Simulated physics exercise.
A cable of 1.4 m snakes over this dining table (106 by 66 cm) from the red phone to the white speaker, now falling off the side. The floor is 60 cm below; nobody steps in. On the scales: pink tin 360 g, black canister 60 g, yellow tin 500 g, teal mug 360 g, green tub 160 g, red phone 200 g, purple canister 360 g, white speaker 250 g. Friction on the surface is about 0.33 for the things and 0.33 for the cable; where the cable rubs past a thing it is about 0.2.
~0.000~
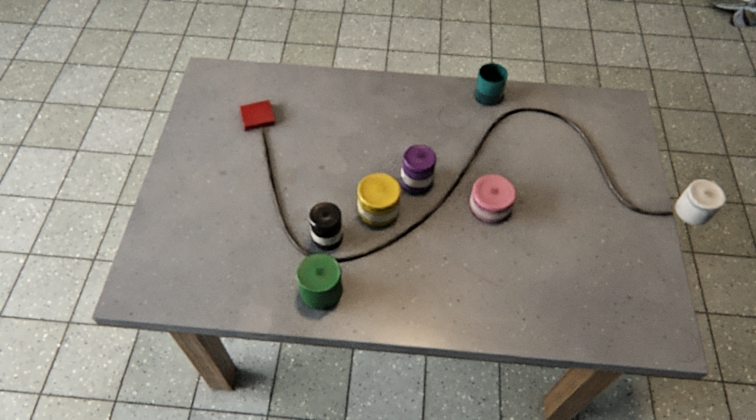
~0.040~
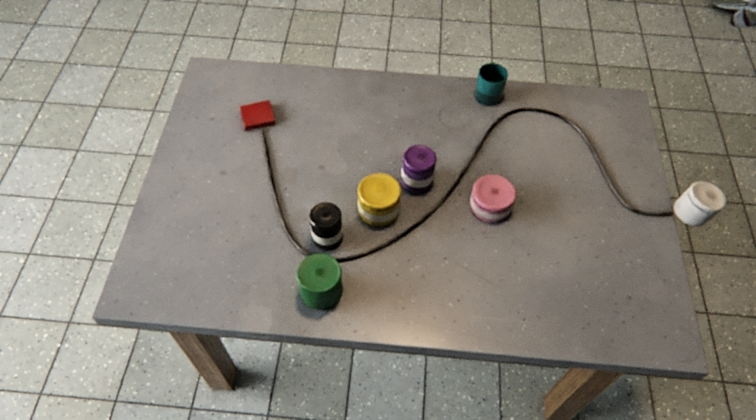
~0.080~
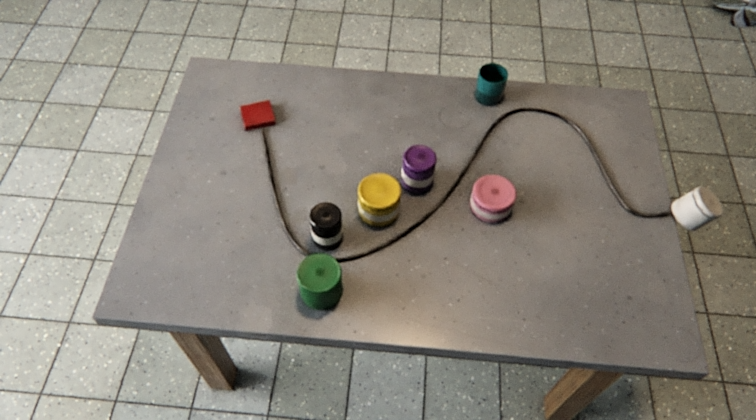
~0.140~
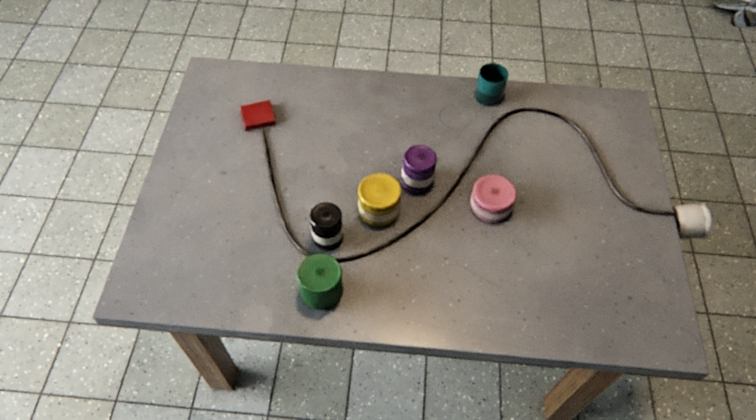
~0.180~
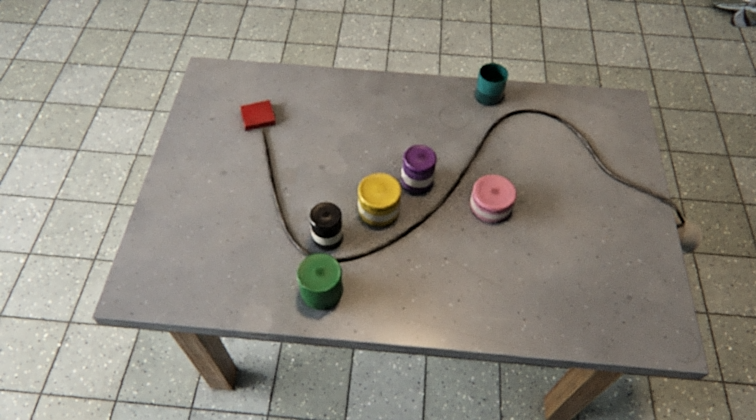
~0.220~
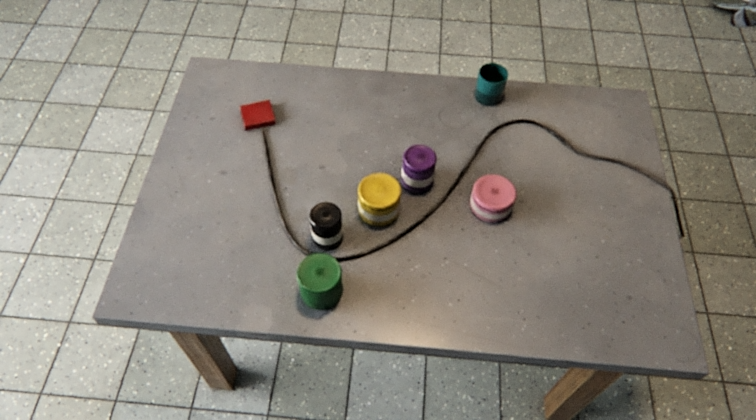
On a grey table among colourful tins, a white object tips over the right edge and drops from view, dragging the dark cable.
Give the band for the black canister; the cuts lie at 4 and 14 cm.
The black canister travels a long way.
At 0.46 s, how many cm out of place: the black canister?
Black canister 15 cm.
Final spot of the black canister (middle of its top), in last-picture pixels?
Near (348, 105).
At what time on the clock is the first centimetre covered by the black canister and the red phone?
Black canister 0.34 s, red phone 0.42 s.
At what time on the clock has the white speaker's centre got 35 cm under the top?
About: 0.32 s.
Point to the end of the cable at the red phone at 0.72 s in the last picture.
Around (304, 152).
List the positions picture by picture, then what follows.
The first frame shows shows, black canister (325, 215); cable runs through (615, 191) (529, 109) (458, 180) (358, 256) (272, 181).
The second frame shows shows, white speaker (707, 195); cable runs through (615, 191) (459, 180) (272, 181).
The third frame shows shows, white speaker (697, 209); cable runs through (615, 191) (459, 180) (272, 181).
The fourth frame shows shows, white speaker (689, 222); cable runs through (616, 191) (459, 180) (272, 181).
The fifth frame shows shows, white speaker (679, 234); cable runs through (635, 186) (459, 180) (272, 181).
The sixth frame shows shows, black canister (325, 215); cable runs through (667, 186) (542, 125) (459, 179) (359, 255) (272, 181).
By 0.5 s, the cable's tail end at (274, 135); black canister on its side, 15 cm off its start, white speaker over the edge, red phone 3 cm off its start.
By 0.7 s, the cable's tail end at (304, 152); black canister on its side, 31 cm off its start, red phone 11 cm off its start, white speaker over the edge.
By 1.0 s, the cable's tail end at (304, 152); black canister on its side, 32 cm off its start at (348, 105), red phone 11 cm off its start at (288, 143), white speaker over the edge.
By 1.2 s, the cable's tail end at (304, 152); black canister on its side, 32 cm off its start, red phone 11 cm off its start, white speaker over the edge.
By 2.4 s, the cable's tail end at (304, 152); black canister on its side, 32 cm off its start at (348, 105), red phone 11 cm off its start at (288, 143), white speaker over the edge, yellow tin 2 cm off its start at (385, 181).
